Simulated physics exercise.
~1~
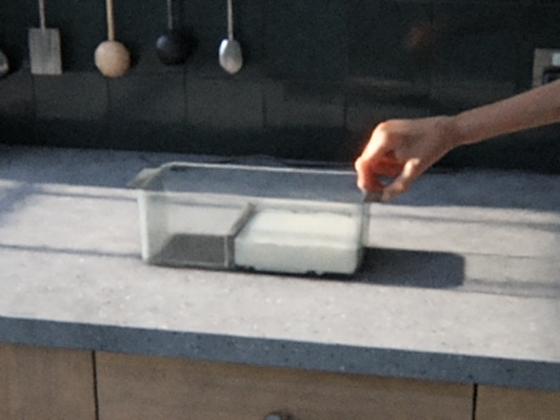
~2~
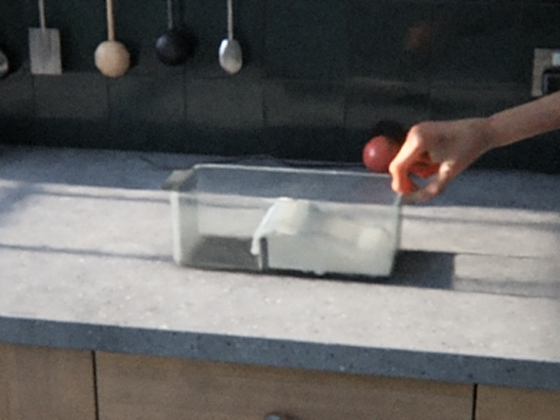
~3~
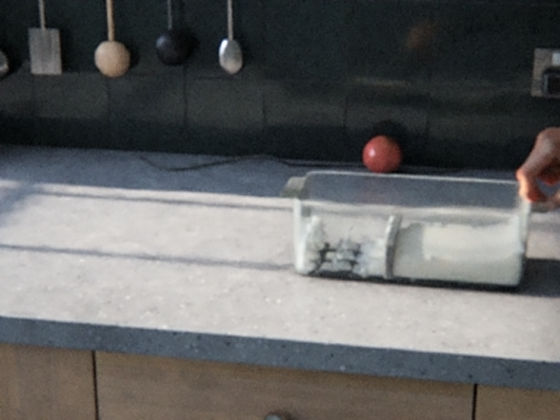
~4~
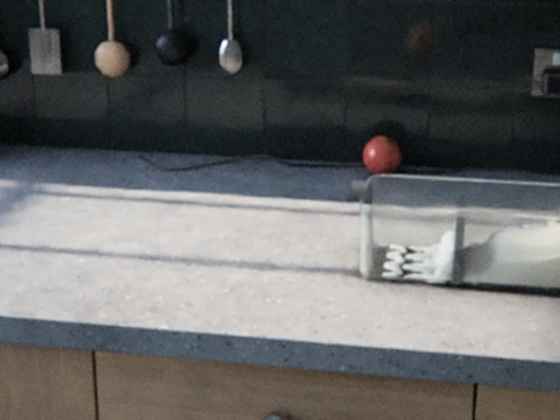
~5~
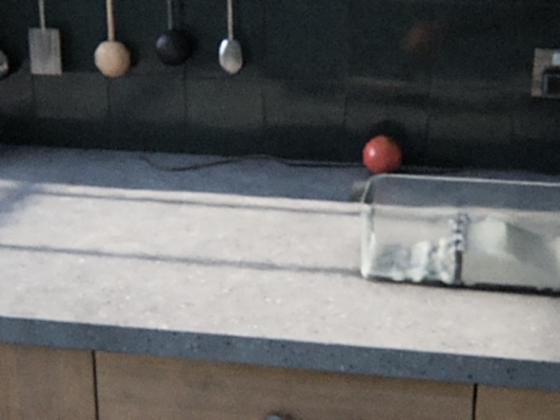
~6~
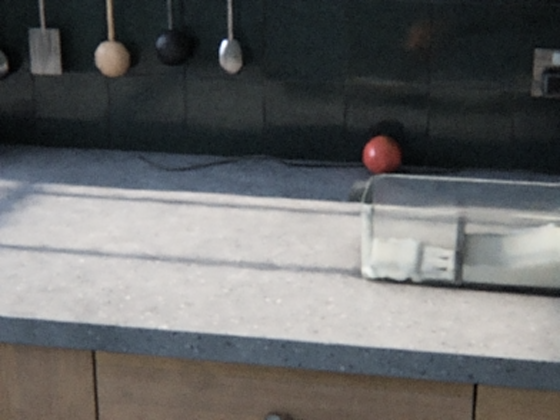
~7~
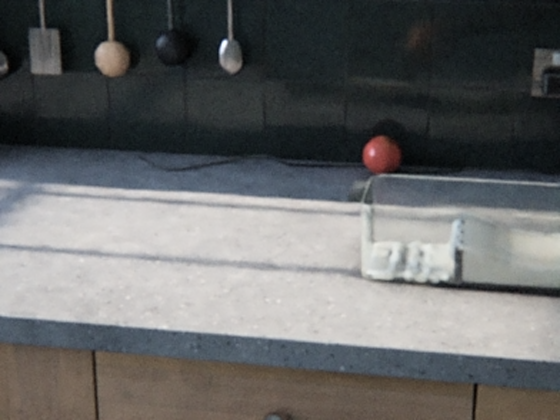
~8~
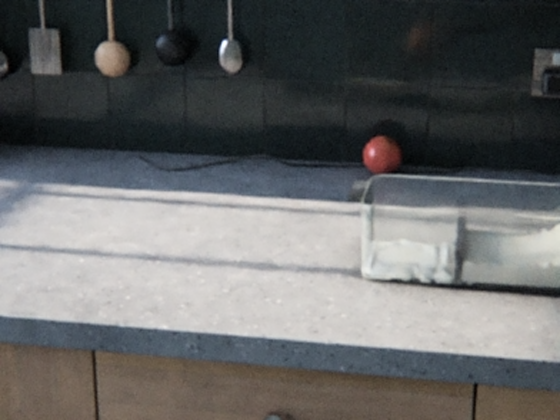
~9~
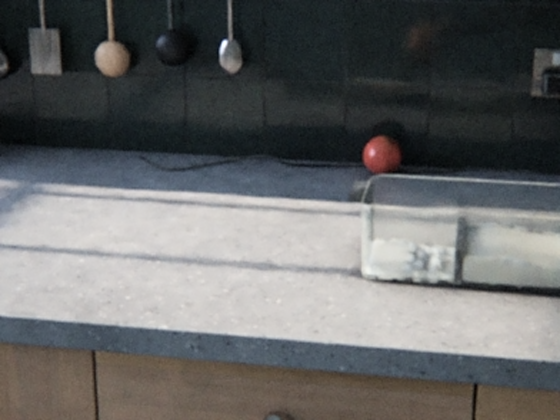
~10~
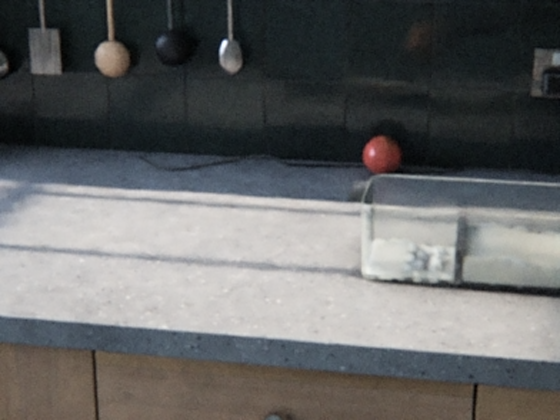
Hand pulling a clear divided tub of milk right along a counter, the milk sloshing over the divider, some settling left.
